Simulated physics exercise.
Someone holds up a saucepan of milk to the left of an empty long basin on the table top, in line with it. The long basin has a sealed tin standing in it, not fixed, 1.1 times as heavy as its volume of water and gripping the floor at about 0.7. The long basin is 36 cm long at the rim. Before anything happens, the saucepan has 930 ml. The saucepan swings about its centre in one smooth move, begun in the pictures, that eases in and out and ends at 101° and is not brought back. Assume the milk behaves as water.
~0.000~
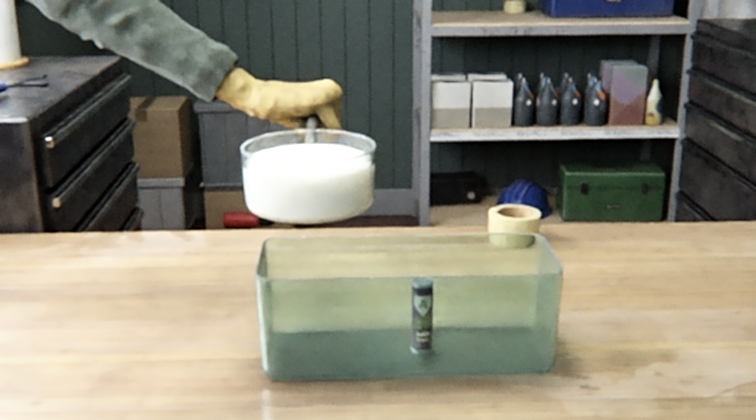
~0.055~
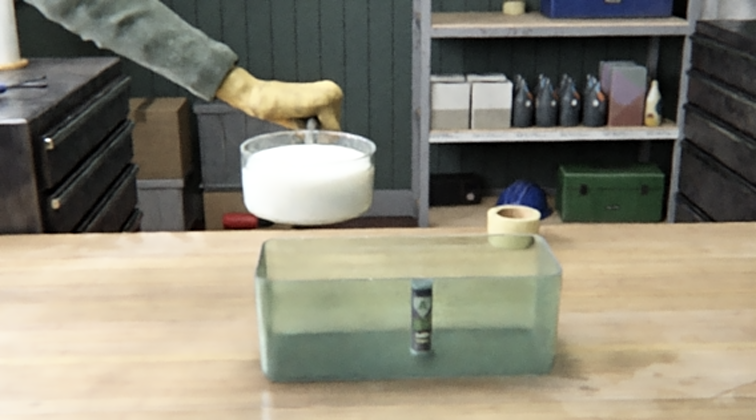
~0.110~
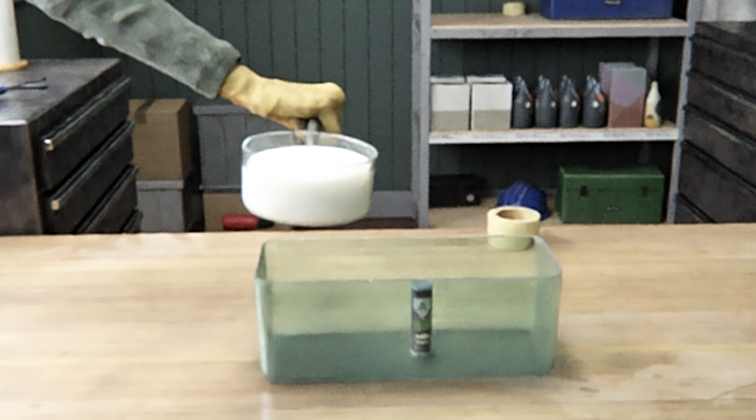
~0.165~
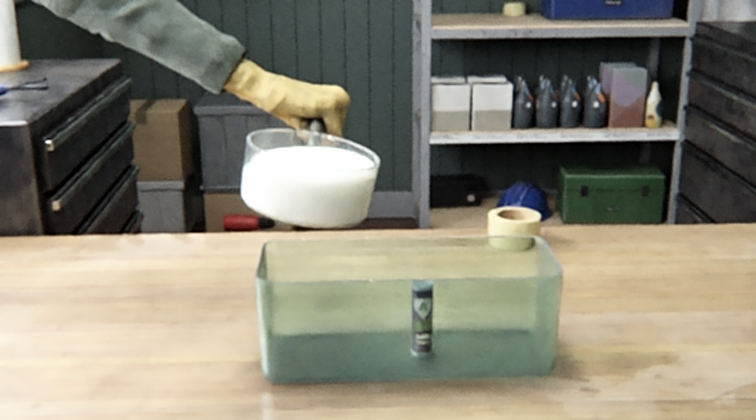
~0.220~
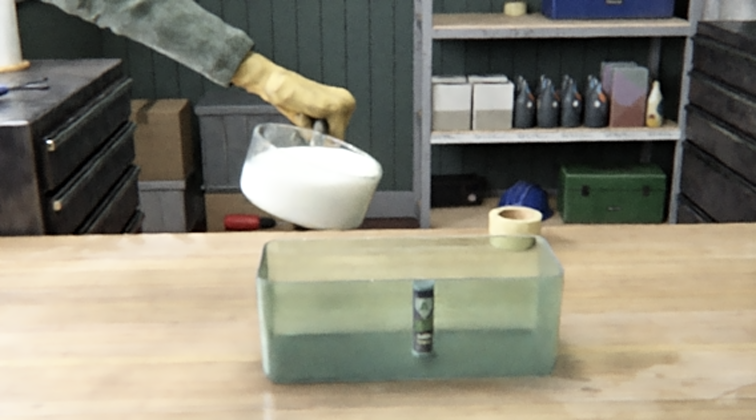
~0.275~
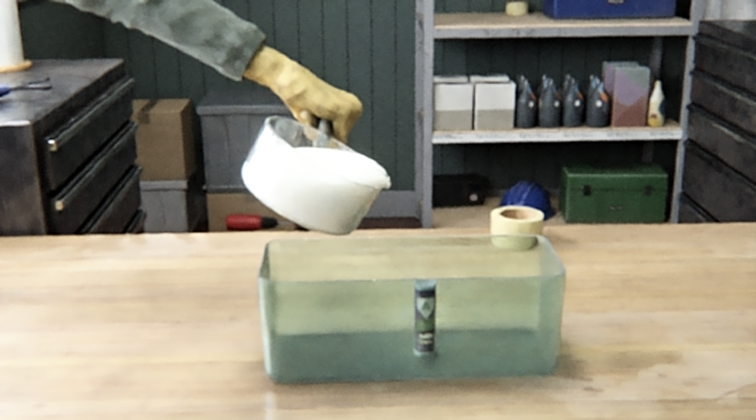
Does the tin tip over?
Yes, it tips over.
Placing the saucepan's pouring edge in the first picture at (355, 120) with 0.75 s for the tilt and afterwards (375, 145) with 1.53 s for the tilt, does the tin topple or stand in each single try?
First it tips over; then it stays on its base.
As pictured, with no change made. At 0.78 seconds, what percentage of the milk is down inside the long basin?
Around 90 in a hundred.
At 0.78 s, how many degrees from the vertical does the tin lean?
Looks like some 5 degrees from vertical upright.
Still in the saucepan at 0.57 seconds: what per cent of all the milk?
Close to 28 percent of the liquid remains at that time.
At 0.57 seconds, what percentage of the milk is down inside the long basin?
Some 42 per cent.
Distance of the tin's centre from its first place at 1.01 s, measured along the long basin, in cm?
It has moved some 8 cm.
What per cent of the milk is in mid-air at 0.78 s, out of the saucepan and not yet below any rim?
Something like 3 per cent of the total.
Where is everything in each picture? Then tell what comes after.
In the first frame, tilt 0°; pouring edge (374, 147); surface from (246, 160) to (372, 158); the long basin's rim runs from (260, 259) to (552, 254); the tin's top is at (422, 284).
In the second frame, tilt 1°; pouring edge (374, 149); surface from (245, 160) to (372, 160).
In the third frame, tilt 5°; pouring edge (376, 155); surface from (246, 160) to (372, 162).
In the fourth frame, tilt 12°; pouring edge (378, 162); surface from (248, 160) to (375, 164).
In the fifth frame, tilt 20°; pouring edge (381, 172); surface from (249, 161) to (380, 165).
In the sixth frame, tilt 30°; pouring edge (382, 183); surface from (250, 160) to (383, 175); 3 per cent is over the edge.
Then, 0.57 s in, the tilt is 87° and 29 per cent is still to pour; the tin stands where it began.
Then, 0.78 s in, the tilt is 101° and 7 per cent is still to pour; the tin leans 6°.
Then, 1.01 s in, the tilt is 101° and 1 per cent is still to pour; the tin lies on its side.
Then, 1.25 s in, the tilt is 101° and 0 per cent is still to pour; the tin lies on its side.
Finally, the tin lies on its side.
